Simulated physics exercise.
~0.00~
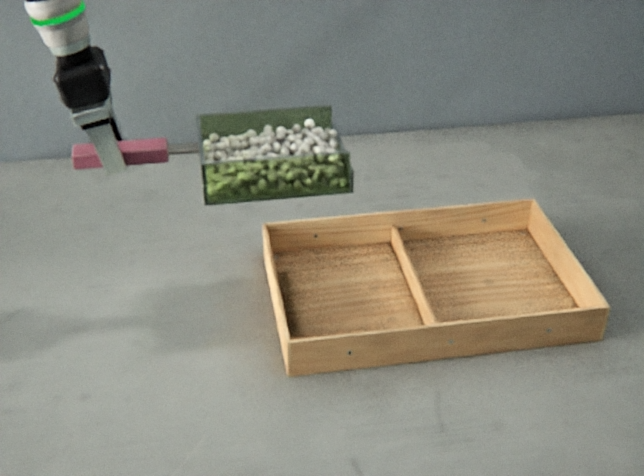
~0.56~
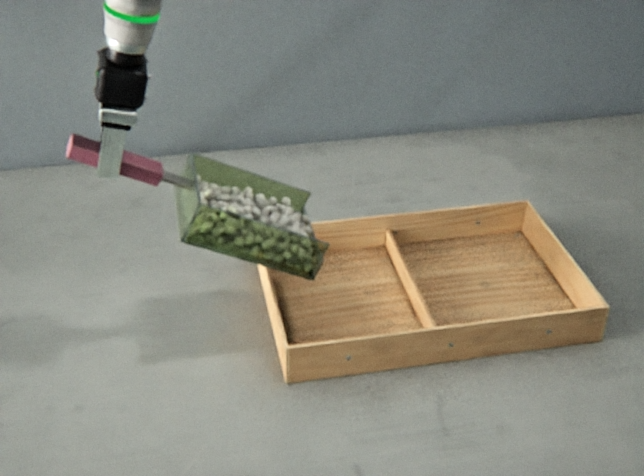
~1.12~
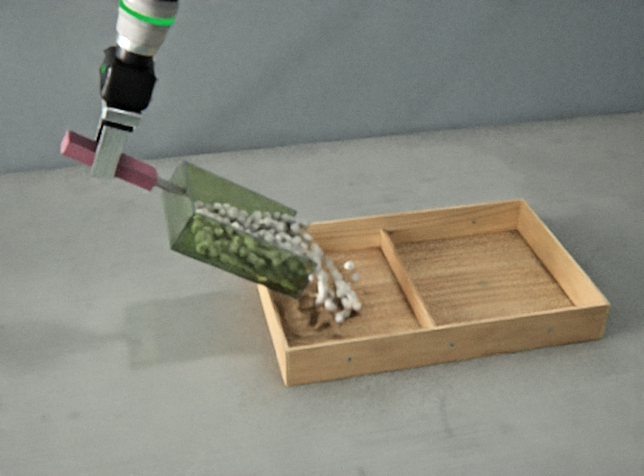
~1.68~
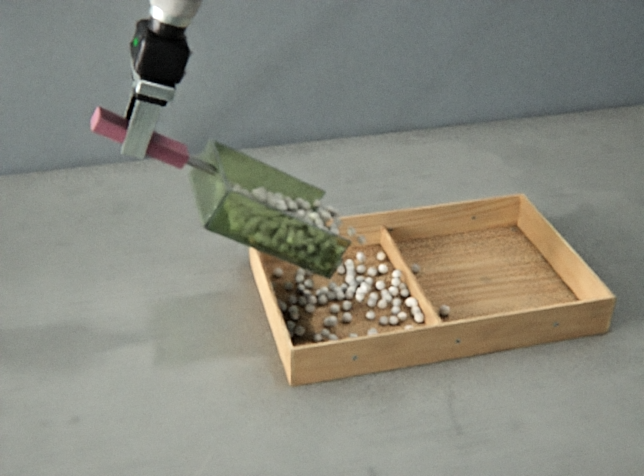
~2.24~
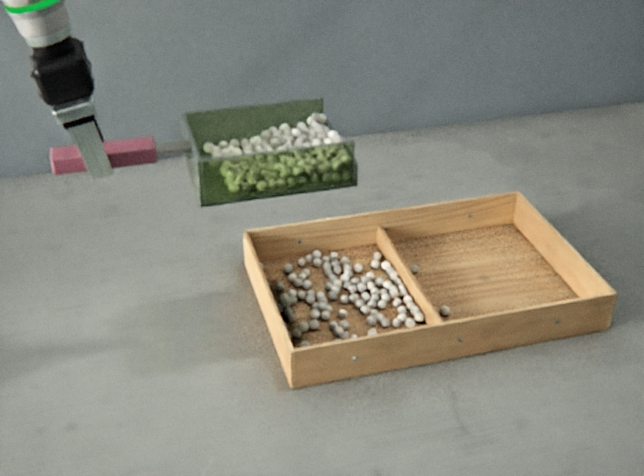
At the start, a robot arm holds an open green box by a pink handle, level and filled with white and green beads, beside a wooden tray split into two parts. The arm lowers the box and tips it forward over the tray's left part. White beads begin to spill over the front edge into that part. The arm then shifts the box to the right, still tilted, and more beads scatter across the left part, with a stray landing just past the divider. Finally the arm raises the box back to level, many beads still inside, while mostly white beads lie in the left part.
